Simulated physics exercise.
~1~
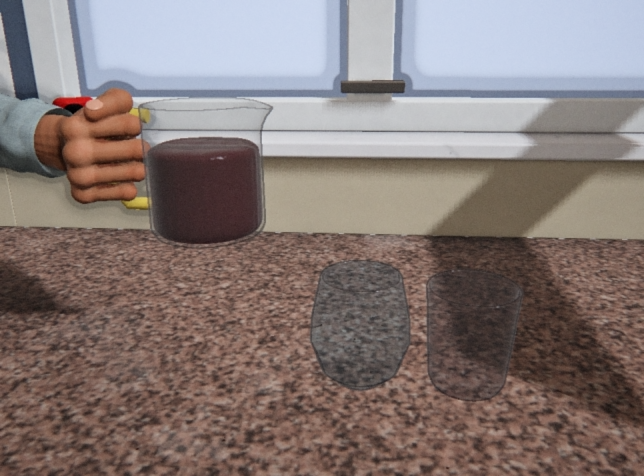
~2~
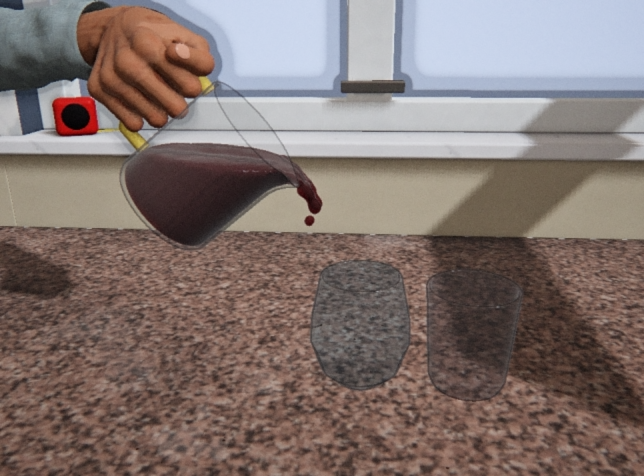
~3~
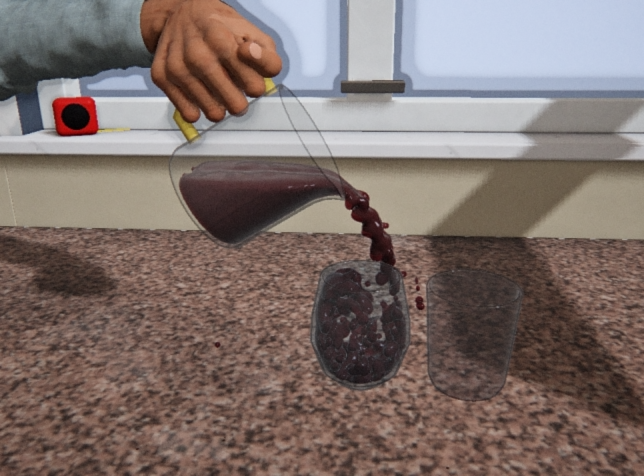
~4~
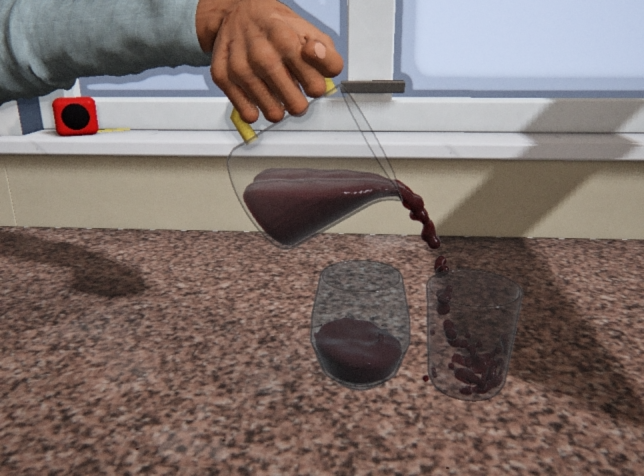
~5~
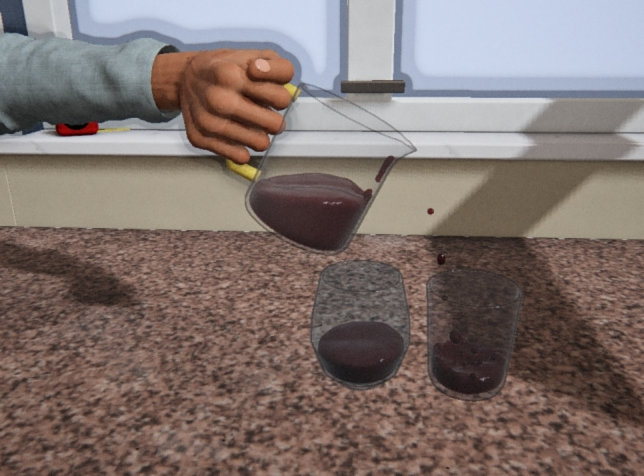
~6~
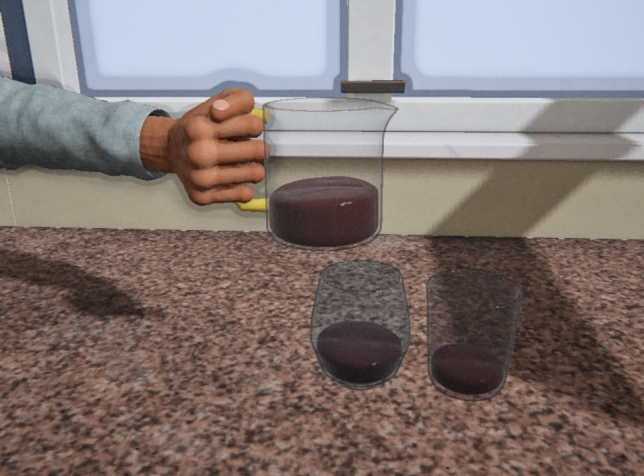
A hand holds a clear pitcher of dark red wine by its yellow handle above a speckled counter, where a round-bellied glass and a drinking glass stand empty beneath a window. It tilts the pitcher to the right, and wine begins to spill from the lip as it moves toward the glasses. The stream runs first into the round-bellied glass on the left, then passes on to the drinking glass on the right. The hand tips the pitcher back upright as the last drops fall. At the end both glasses are partly filled, and the level pitcher still holds some wine.
